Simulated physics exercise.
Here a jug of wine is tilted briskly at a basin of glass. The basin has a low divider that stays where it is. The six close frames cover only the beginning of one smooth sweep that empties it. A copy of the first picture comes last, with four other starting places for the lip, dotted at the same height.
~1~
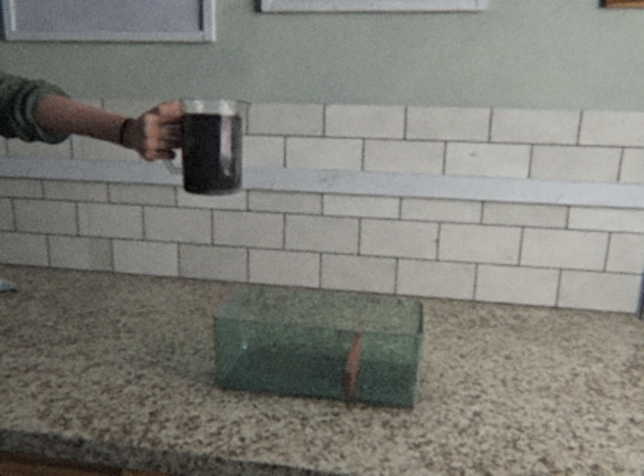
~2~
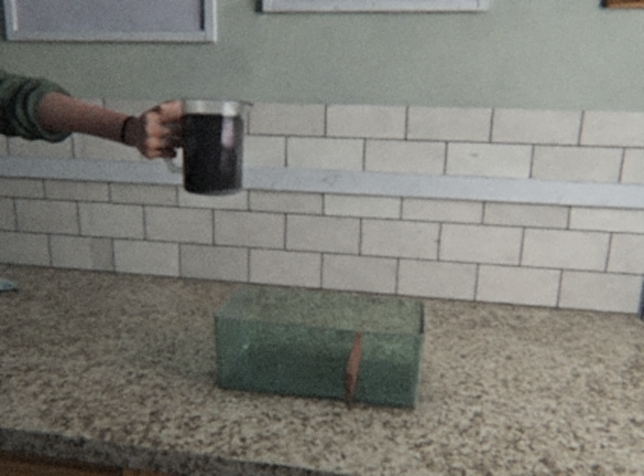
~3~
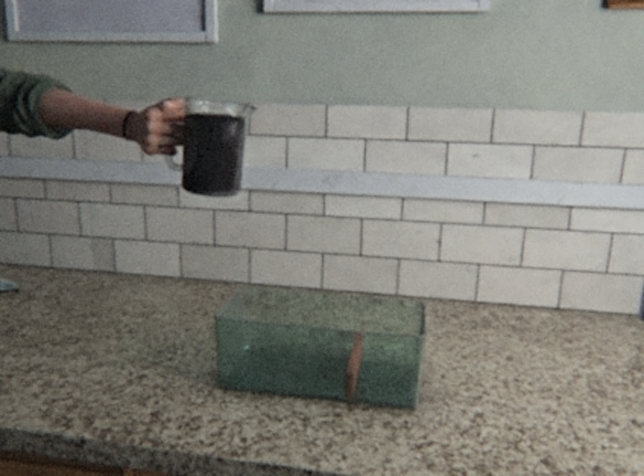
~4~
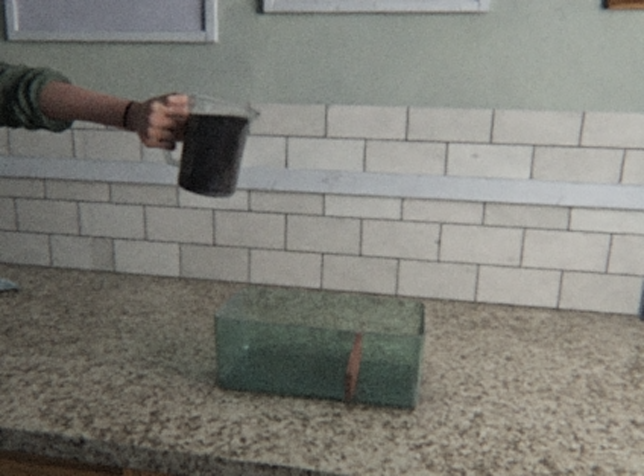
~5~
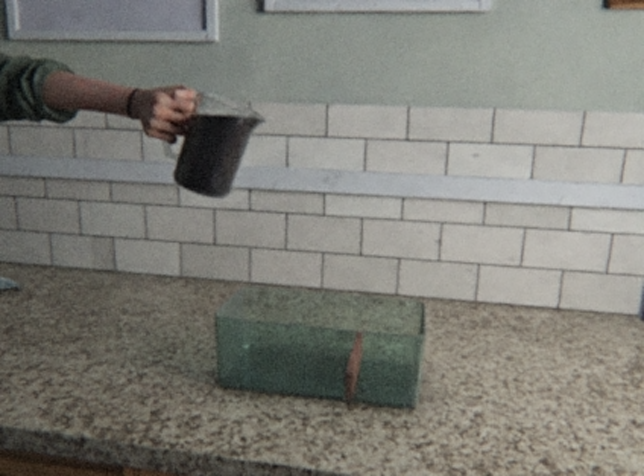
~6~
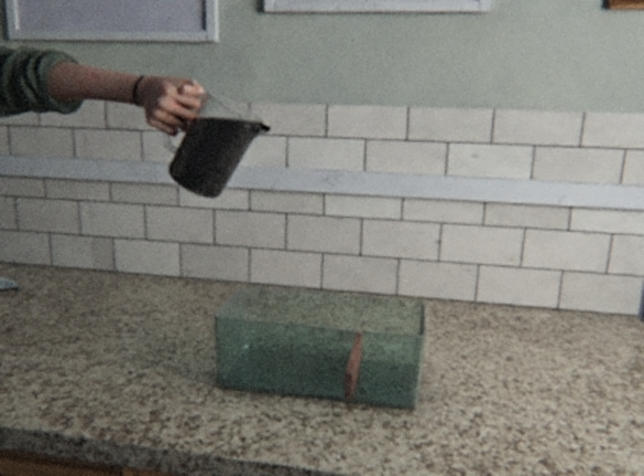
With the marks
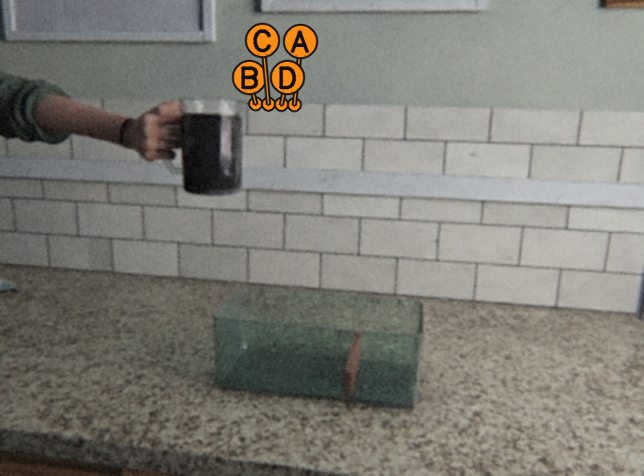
On a speckled kitchen counter sat a clear glass basin with a divider inside, while a hand above held a glass jug of dark wine upright, then tilted it rightward until the wine reached the lip.
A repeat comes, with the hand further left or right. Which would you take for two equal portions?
The best spot is D.
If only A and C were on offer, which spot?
The answer is A.
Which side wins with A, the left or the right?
The right one.
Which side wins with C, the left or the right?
More ends on the left.
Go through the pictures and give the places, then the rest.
Upright, lip at (250, 103); basin from (217, 384) to (417, 406); top of the wall at (353, 352); nothing has left yet.
Upright, lip at (252, 104); nothing has left yet.
Tipped about 5°, lip at (255, 108); nothing has left yet.
Tipped about 12°, lip at (259, 113); nothing has left yet.
Tipped about 20°, lip at (264, 120); nothing has left yet.
Tipped about 30°, lip at (268, 131); wine is over the lip, down to (268, 131).
On the marked copy, A at (294, 104); B at (255, 103); C at (268, 104); D at (281, 104).
For spot A, about 19 % ends left of the wall and 78 % right of it; 3 % is lost outside.
For spot B, about 86 % ends left of the wall and 7 % right of it; 7 % is lost outside.
For spot C, about 87 % ends left of the wall and 5 % right of it; 8 % is lost outside.
For spot D, about 56 % ends left of the wall and 42 % right of it.
